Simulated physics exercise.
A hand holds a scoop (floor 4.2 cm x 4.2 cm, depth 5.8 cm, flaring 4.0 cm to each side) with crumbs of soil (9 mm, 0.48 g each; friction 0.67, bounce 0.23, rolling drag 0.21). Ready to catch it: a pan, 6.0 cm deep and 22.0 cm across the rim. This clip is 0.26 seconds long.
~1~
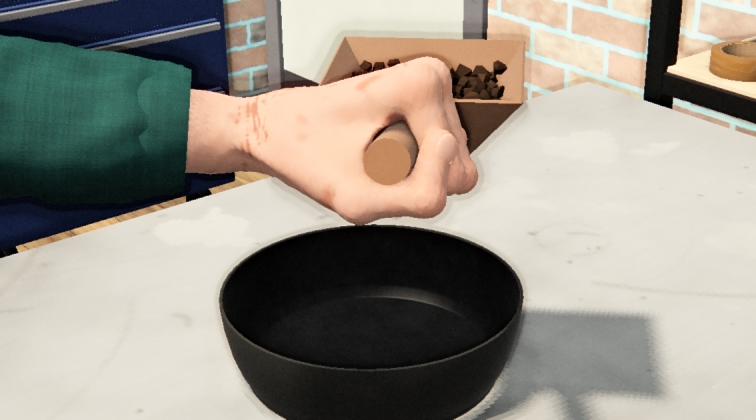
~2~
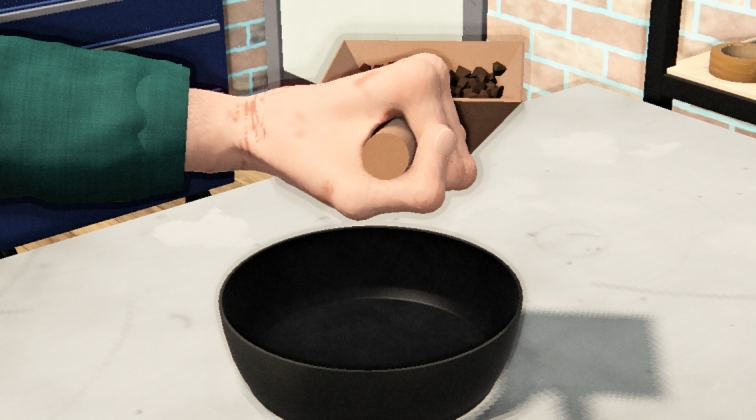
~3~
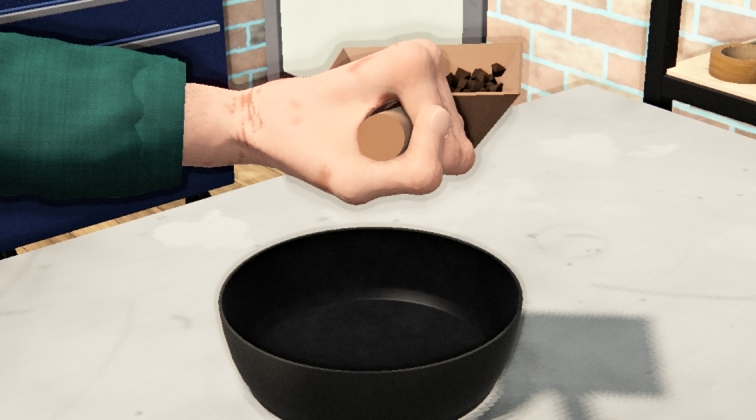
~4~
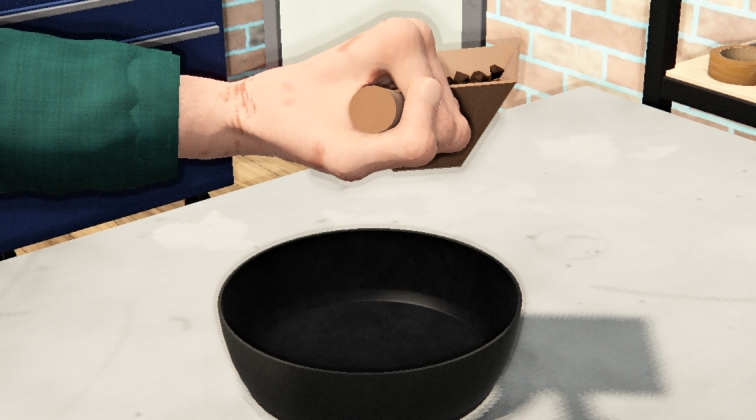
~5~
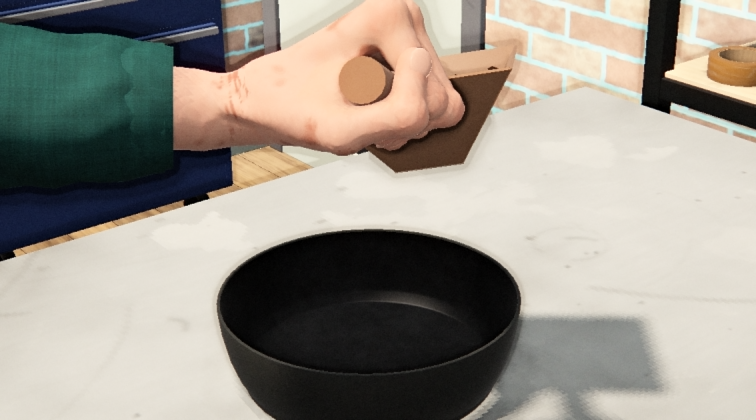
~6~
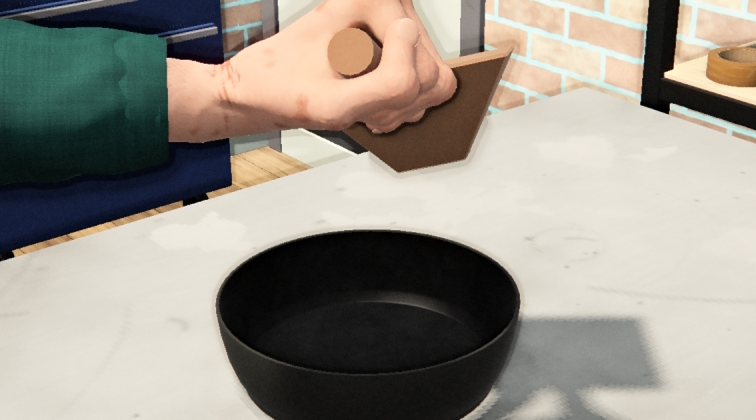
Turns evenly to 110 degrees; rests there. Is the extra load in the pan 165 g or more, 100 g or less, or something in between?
It is something in between.
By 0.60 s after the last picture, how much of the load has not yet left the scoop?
I'd say around 80 per cent of the load.
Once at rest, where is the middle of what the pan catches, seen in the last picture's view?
Near (353, 350).
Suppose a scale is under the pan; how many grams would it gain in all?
Around 150 grams.
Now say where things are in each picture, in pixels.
The first picture shows scoop at (517, 78); tilt 0 degrees; top of the load at (464, 72); pan at (371, 289).
The second picture shows scoop at (516, 78); tilt 1 degrees; top of the load at (464, 74).
The third picture shows scoop at (515, 75); tilt 4 degrees; low side back; top of the load at (463, 76).
The fourth picture shows scoop at (512, 71); tilt 10 degrees; low side back; top of the load at (393, 80).
The fifth picture shows scoop at (509, 66); tilt 15 degrees; low side back; top of the load at (492, 82).
The sixth picture shows scoop at (505, 61); tilt 20 degrees; low side back; pan at (368, 294).
Then, 0.33 s after the last picture, tilt 54 degrees; 0 g in the pan, scoop holds 100 %.
Then, 0.60 s after the last picture, tilt 81 degrees; 0 g in the pan, scoop holds 80 %.
Then, 0.85 s after the last picture, tilt 106 degrees; 131 g in the pan, scoop holds 5 %.
Then, 1.10 s after the last picture, tilt 110 degrees; 149 g in the pan, scoop holds 0 %.
In the end, 149 g in the pan, scoop holds 0 %.
